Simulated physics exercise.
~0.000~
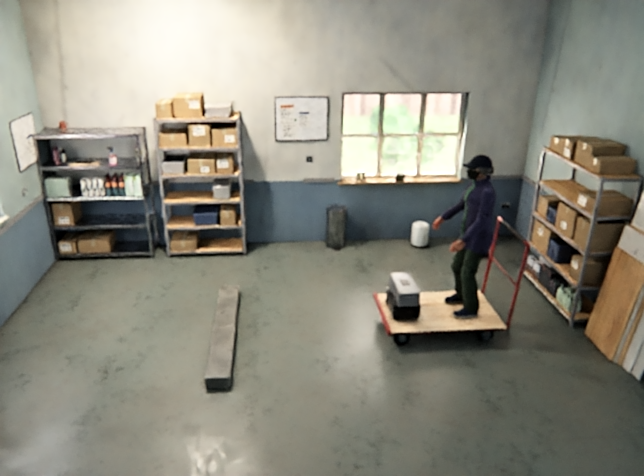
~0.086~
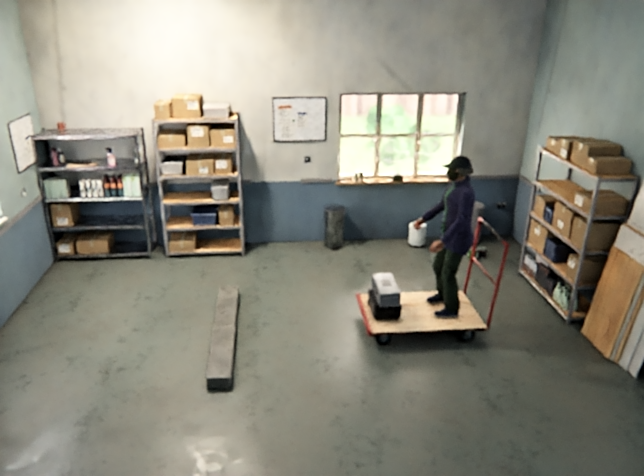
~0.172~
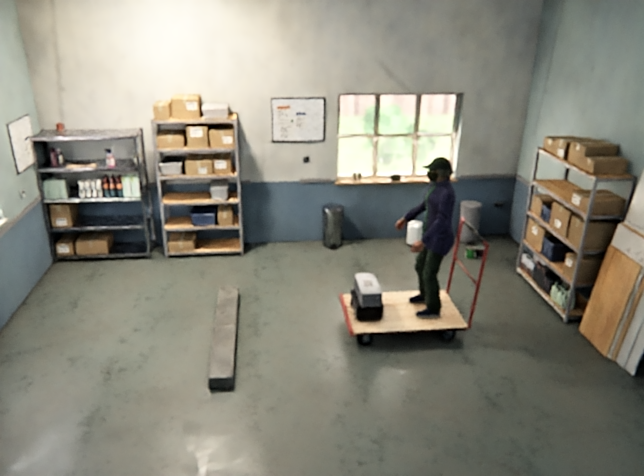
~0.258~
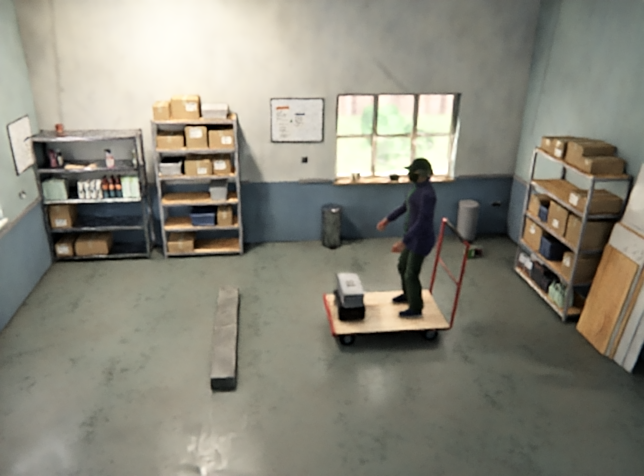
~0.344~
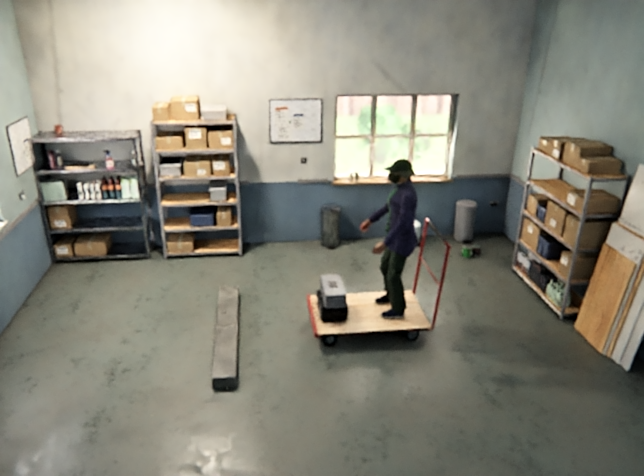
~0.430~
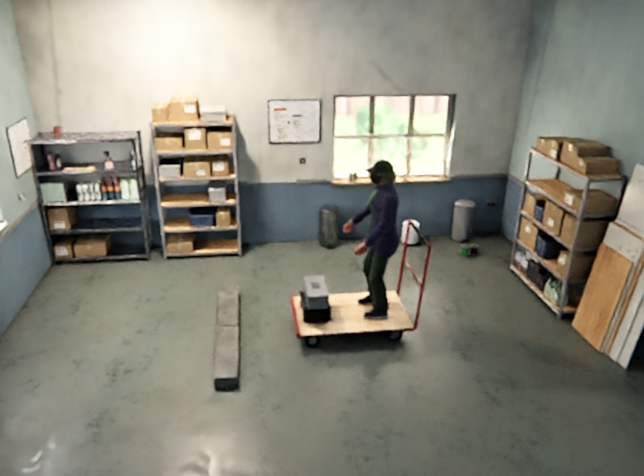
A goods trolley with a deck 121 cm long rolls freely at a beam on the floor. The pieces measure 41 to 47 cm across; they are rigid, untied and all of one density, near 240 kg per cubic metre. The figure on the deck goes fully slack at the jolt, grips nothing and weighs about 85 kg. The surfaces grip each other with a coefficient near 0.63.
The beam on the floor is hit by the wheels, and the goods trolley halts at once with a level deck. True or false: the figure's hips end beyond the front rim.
True.
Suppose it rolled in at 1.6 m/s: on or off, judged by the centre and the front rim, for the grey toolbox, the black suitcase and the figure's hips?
Outcome - grey: Lost; black: Kept; hips: Kept.
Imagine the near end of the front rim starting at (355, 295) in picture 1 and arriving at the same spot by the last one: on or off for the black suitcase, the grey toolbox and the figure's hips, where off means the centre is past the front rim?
In that case black on, grey off, hips on.
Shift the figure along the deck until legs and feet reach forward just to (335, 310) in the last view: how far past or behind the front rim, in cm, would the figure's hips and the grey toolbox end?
Hips 80 past, grey 60 past.
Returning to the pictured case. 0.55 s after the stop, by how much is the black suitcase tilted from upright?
I'd put the tilt at close to 0°.
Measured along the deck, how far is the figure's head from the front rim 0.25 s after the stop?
Position: Approx. 30 cm behind the front rim.
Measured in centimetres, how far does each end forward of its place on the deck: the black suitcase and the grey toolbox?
About: Black 35, grey 90.
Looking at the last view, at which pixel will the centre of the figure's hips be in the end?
About (179, 323).
After 0.74 s the deck stops.
After 1.29 s the figure's hips are 5 cm behind the rim, near (231, 273) in the last picture's view.
After 1.74 s the figure's hips are 51 cm past the rim, near (179, 310) in the last picture's view.
Final state at 3.3 s, past the rim, black suitcase, grey toolbox and the figure's hips; nothing is left behind it.
